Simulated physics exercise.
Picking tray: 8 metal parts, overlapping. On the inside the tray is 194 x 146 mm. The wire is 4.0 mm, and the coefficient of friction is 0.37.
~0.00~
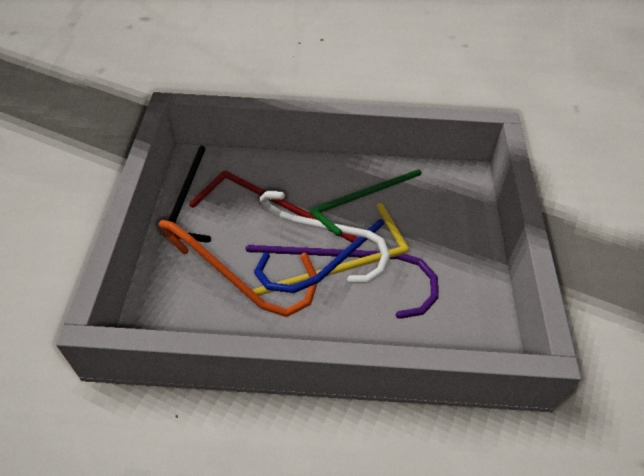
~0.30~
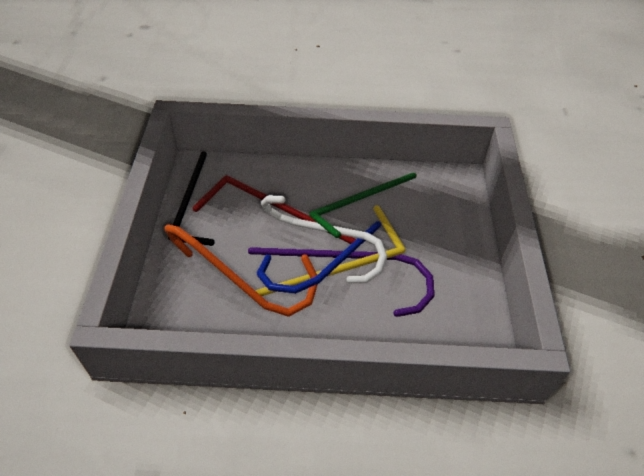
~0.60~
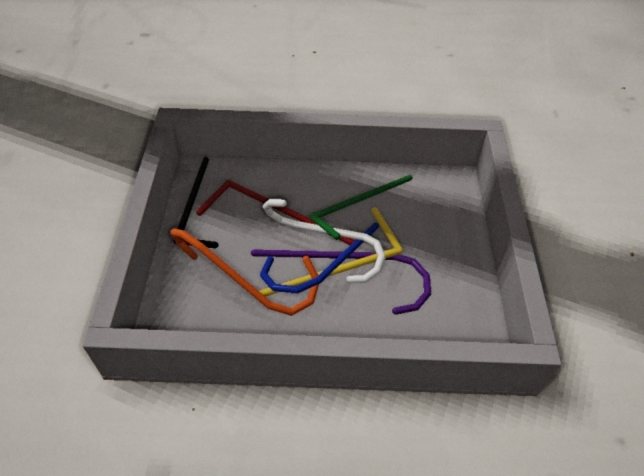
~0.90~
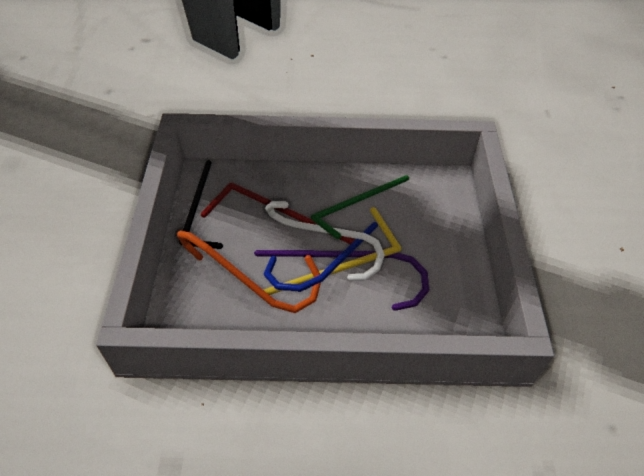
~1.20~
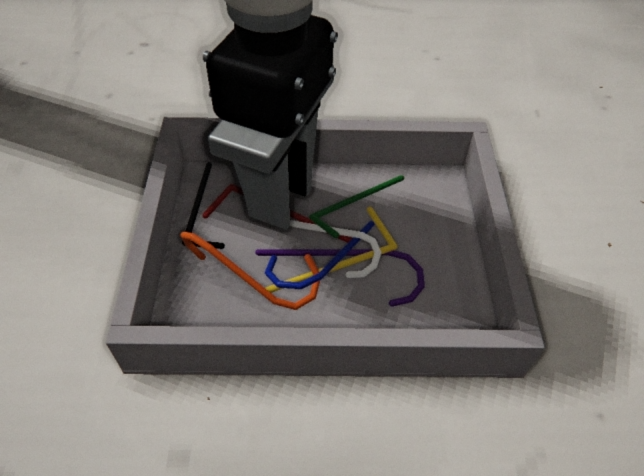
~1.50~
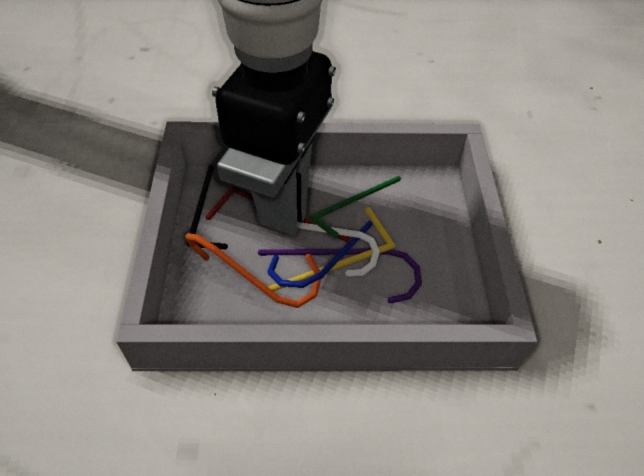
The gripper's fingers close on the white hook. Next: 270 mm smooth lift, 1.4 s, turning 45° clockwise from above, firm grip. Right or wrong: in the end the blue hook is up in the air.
Wrong.
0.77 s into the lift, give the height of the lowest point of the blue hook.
Roughly 0 mm.
By 1.92 s, lowest point more than 20 mm over the tray floor, white hook 58 mm.
By 2.27 s, lowest point more than 20 mm over the tray floor, white hook 158 mm.
By 2.90 s, lowest point more than 20 mm over the tray floor, white hook 272 mm.
Finally, hanging white hook 272 mm; the other 7 are down.
